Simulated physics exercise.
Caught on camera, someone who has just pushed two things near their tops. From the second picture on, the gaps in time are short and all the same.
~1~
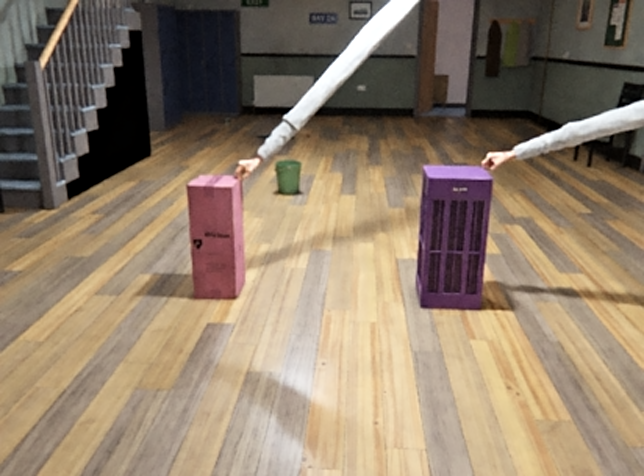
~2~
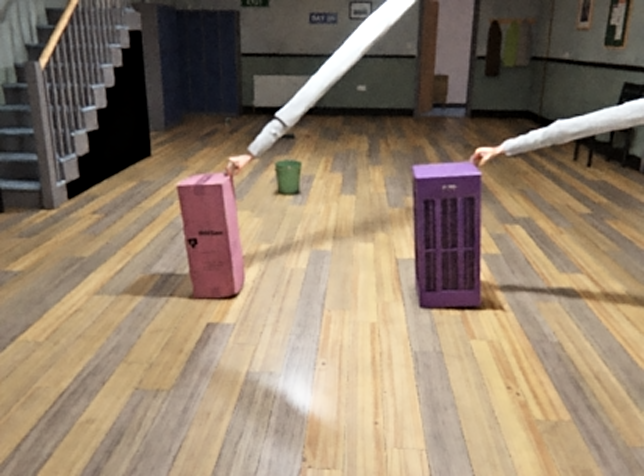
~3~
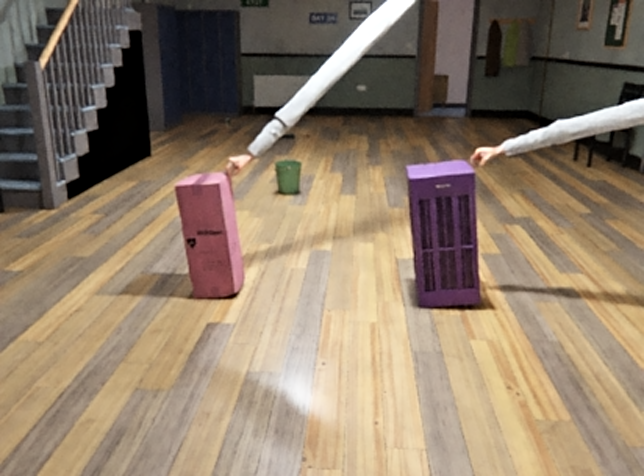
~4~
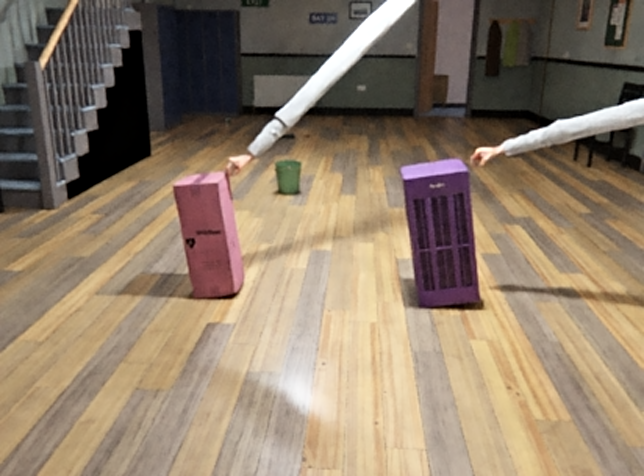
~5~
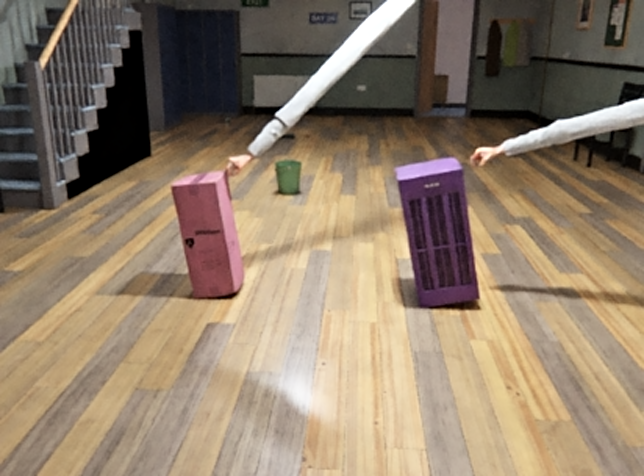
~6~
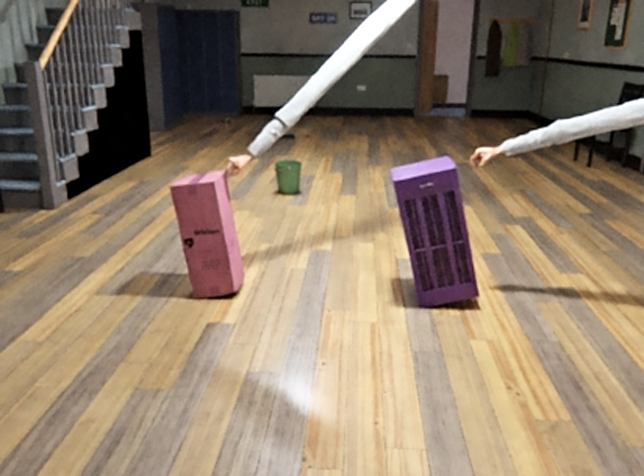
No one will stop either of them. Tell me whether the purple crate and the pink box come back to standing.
Here the purple crate falls over and the pink box rocks back upright.
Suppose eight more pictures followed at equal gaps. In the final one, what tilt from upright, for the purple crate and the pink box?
About 30° and 8°.
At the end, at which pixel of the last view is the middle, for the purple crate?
Roughly at (354, 268).
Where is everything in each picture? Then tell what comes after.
Purple crate (451, 237) upright; pink box (218, 237) upright, in the first picture.
Purple crate (446, 235) 5° off upright; pink box (213, 235) 5° off upright, in the second picture.
Purple crate (443, 234) 7° off upright; pink box (212, 235) 6° off upright, in the third picture.
Purple crate (440, 233) 10° off upright; pink box (211, 235) 7° off upright, in the fourth picture.
Purple crate (437, 232) 12° off upright; pink box (210, 234) 7° off upright, in the fifth picture.
Purple crate (434, 232) 14° off upright; pink box (210, 234) 8° off upright, in the sixth picture.
Then, 0.30 s after the last picture, purple crate 46° off upright near (394, 235); pink box 3° off upright near (215, 236).
At rest, the purple crate goes down on its side, near (354, 268); the pink box returns to its base, near (218, 237).
